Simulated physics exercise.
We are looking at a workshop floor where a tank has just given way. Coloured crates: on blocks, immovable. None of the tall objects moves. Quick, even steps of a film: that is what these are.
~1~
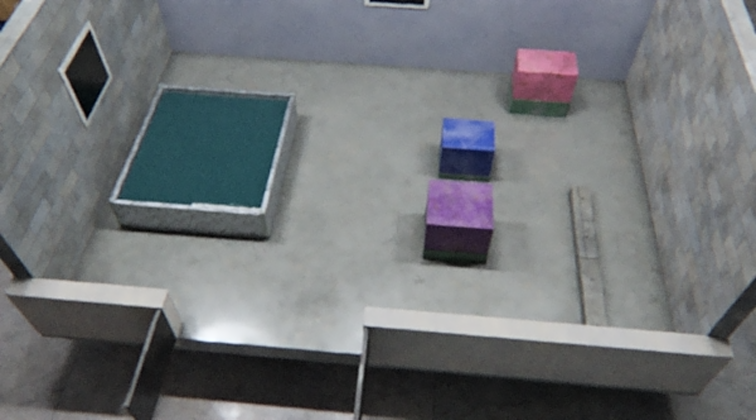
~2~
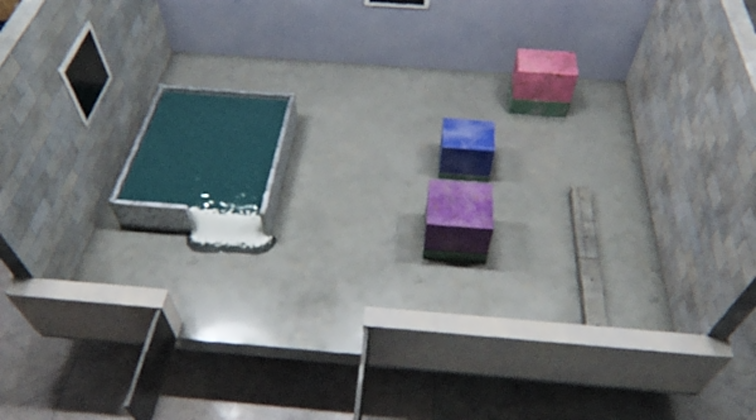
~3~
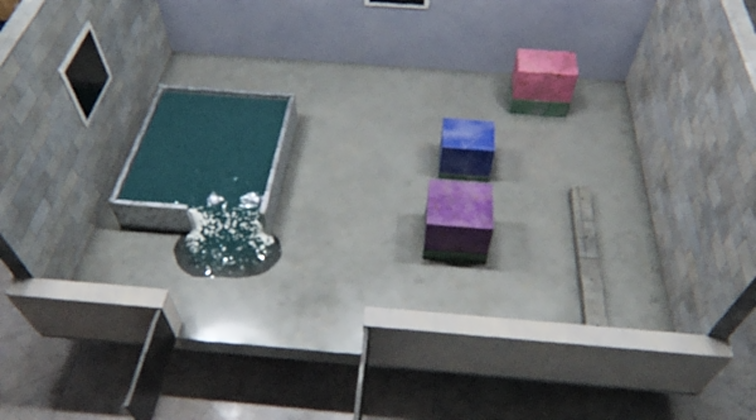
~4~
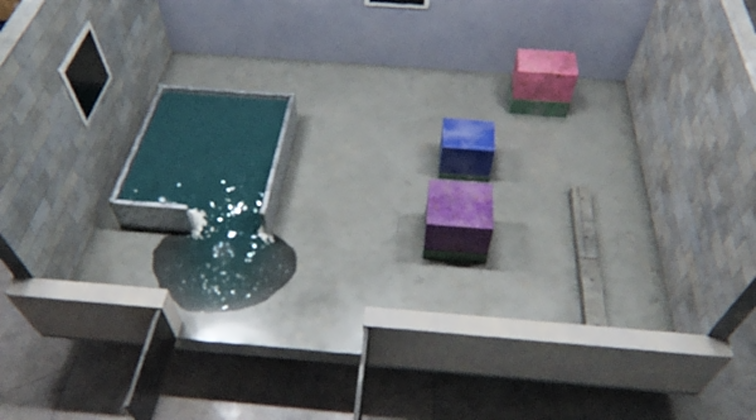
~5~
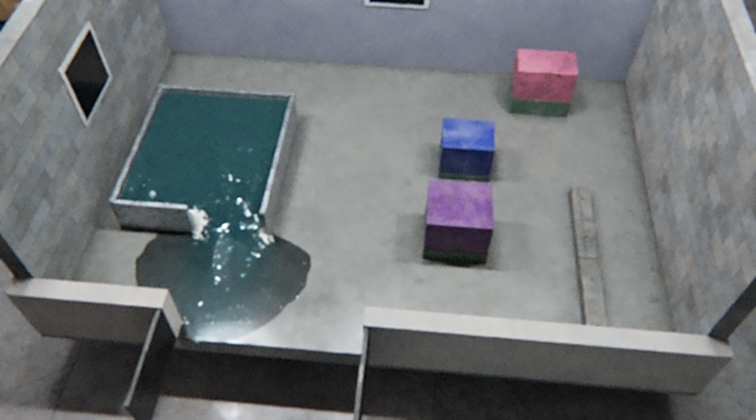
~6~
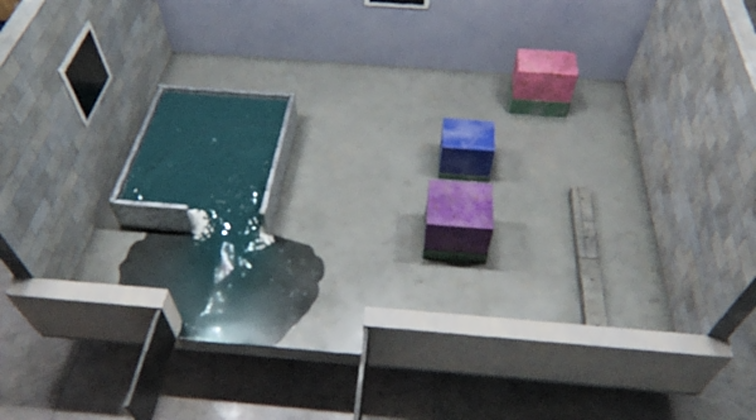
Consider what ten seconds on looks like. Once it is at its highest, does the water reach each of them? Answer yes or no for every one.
Purple crate: No, it stays dry; pink crate: No, it stays dry; blue crate: No, it stays dry.
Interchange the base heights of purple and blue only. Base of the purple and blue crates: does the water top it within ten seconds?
The purple crate is not reached and the blue crate is not reached.
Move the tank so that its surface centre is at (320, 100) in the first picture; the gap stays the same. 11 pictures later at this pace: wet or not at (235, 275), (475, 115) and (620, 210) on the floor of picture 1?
Results in order - swamped, left untouched, left untouched.
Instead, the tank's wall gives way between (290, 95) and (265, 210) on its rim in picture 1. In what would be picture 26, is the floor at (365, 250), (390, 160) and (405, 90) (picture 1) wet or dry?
Place one: Reached by the flood. Place two: Reached by the flood. Place three: Reached by the flood.
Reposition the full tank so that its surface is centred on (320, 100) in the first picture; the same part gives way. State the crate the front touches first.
I say the one in purple.
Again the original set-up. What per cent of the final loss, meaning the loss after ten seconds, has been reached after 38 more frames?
Result, approximate: 75 per cent.
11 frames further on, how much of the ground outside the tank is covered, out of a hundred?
Roughly 15 %.
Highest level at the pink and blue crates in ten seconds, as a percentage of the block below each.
Taking them in the order asked, 0 percent and 0 percent.
A moment on, water covers 10 % of the floor; the purple crate not reached, the pink crate not reached, the blue crate not reached.
Next, water covers 15 % of the floor; the purple crate not reached, the pink crate not reached, the blue crate not reached.
Then, water covers 20 % of the floor; the purple crate not reached, the pink crate not reached, the blue crate not reached.
Later, water covers 25 % of the floor; the purple crate water round its plinth, the pink crate not reached, the blue crate not reached.
In the end, water covers 35 % of the floor; the purple crate stayed above the water, the pink crate stayed above the water, the blue crate stayed above the water.
